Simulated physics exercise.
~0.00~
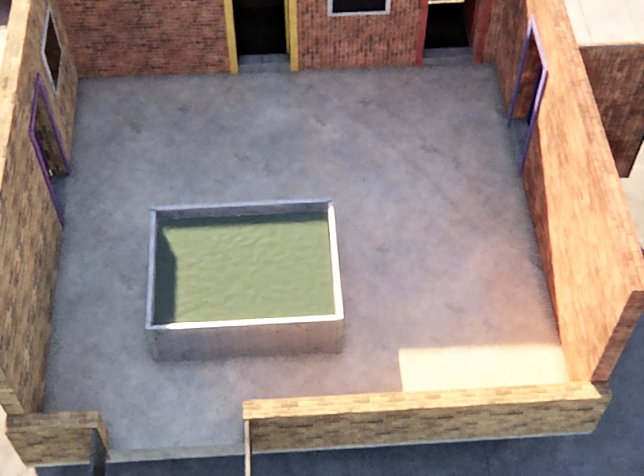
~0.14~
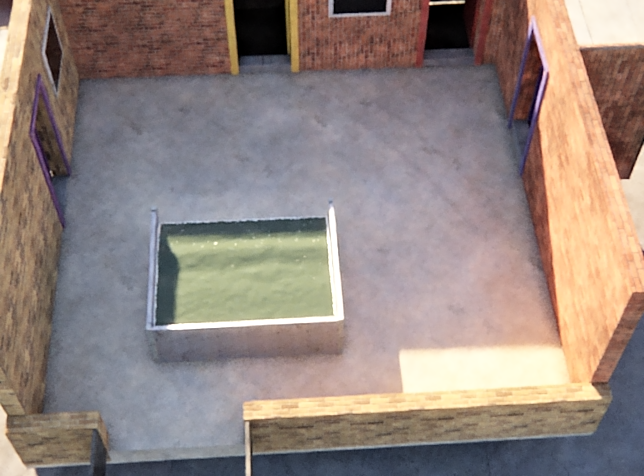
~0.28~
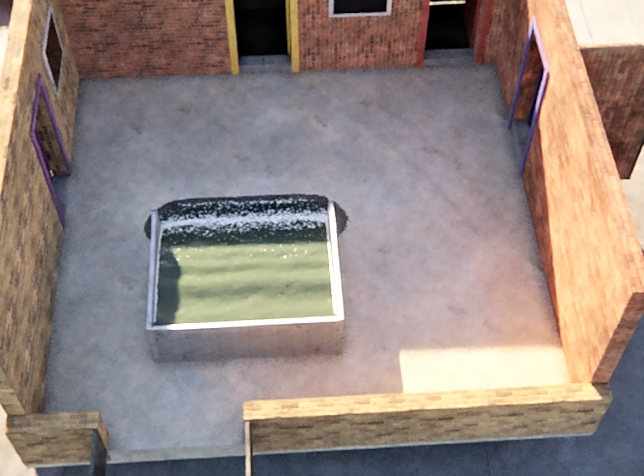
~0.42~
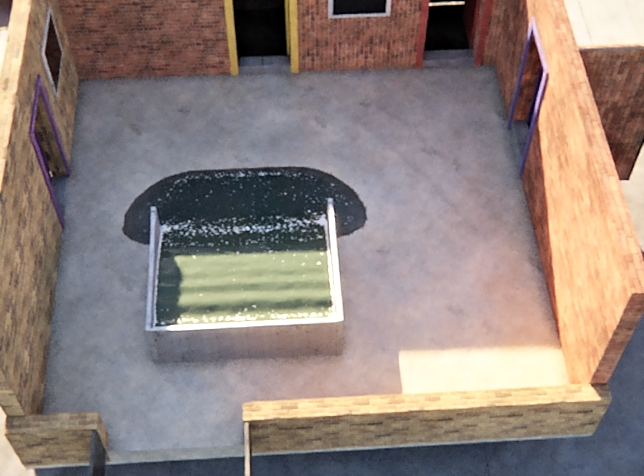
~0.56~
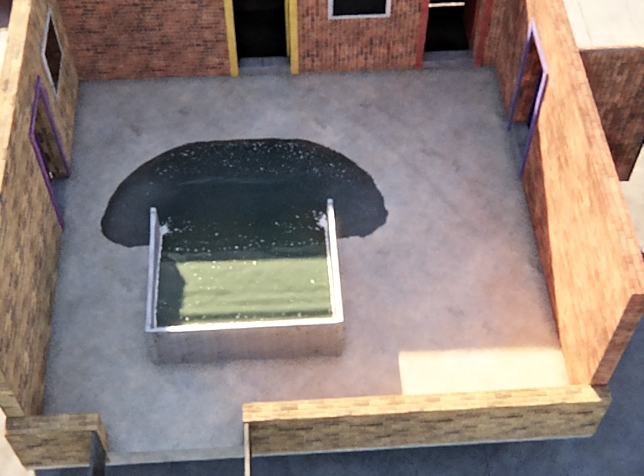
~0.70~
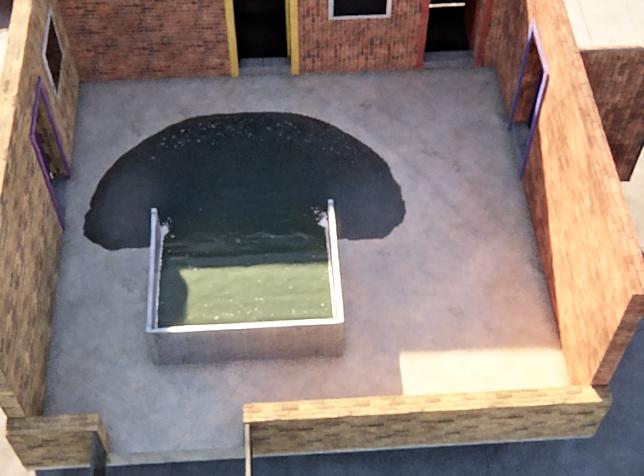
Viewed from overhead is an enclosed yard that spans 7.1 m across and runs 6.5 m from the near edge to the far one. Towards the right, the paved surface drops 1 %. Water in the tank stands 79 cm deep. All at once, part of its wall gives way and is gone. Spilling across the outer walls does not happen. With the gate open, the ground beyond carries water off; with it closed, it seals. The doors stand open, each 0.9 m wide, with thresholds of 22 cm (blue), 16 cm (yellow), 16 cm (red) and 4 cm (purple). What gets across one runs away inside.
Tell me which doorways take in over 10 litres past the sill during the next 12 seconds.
Within those 12 seconds, the blue door takes in no more than that; the yellow door takes in over 10 litres; the red door takes in over 10 litres; the purple door takes in over 10 litres.
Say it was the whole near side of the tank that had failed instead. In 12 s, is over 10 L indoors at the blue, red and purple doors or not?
Result: Blue limit not passed, red limit not passed, purple limit not passed.
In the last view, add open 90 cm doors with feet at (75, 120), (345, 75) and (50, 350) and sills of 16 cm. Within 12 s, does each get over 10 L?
Note, doorways in listed order: Goes beyond, goes beyond, stays short.
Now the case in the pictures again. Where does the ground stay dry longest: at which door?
That would be the blue door.
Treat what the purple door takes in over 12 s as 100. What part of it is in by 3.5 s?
That works out near 15%.
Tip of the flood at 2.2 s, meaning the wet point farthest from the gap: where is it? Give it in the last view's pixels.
That lands around (492, 68) in the last picture.
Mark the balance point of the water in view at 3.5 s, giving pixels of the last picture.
Roughly (267, 148) in the last picture.
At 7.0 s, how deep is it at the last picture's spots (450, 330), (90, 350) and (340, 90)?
Spot by spot: Some 3, 5, then 7 cm.
After 1.4 s water covers 45 % of the floor and is deepest (41 cm) near (251, 77); blue door not reached, yellow door 35 cm at the sill, 62 L in, red door not reached, purple door 5 cm at the sill, 0 L in.
After 2.2 s water covers 50 % of the floor and is deepest (46 cm) near (91, 83); blue door not reached, yellow door 39 cm at the sill, 200 L in, red door 16 cm at the sill, 0 L in, purple door 3 cm at the sill, 3 L in.
After 3.5 s water covers 50 % of the floor and is deepest (34 cm) near (482, 69); blue door 12 cm at the sill, 0 L in, yellow door 22 cm at the sill, 303 L in, red door 18 cm at the sill, 2 L in, purple door 10 cm at the sill, 5 L in.
After 7.0 s water covers 95 % of the floor and is deepest (17 cm) near (499, 99); blue door 16 cm at the sill, 0 L in, yellow door 7 cm at the sill, 314 L in, red door 15 cm at the sill, 25 L in, purple door 5 cm at the sill, 33 L in.
After 12.0 s water covers 95 % of the floor and is deepest (12 cm) near (569, 399); blue door 8 cm at the sill, 0 L in, yellow door 5 cm at the sill, 315 L in, red door 8 cm at the sill, 26 L in, purple door 1 cm at the sill, 34 L in.
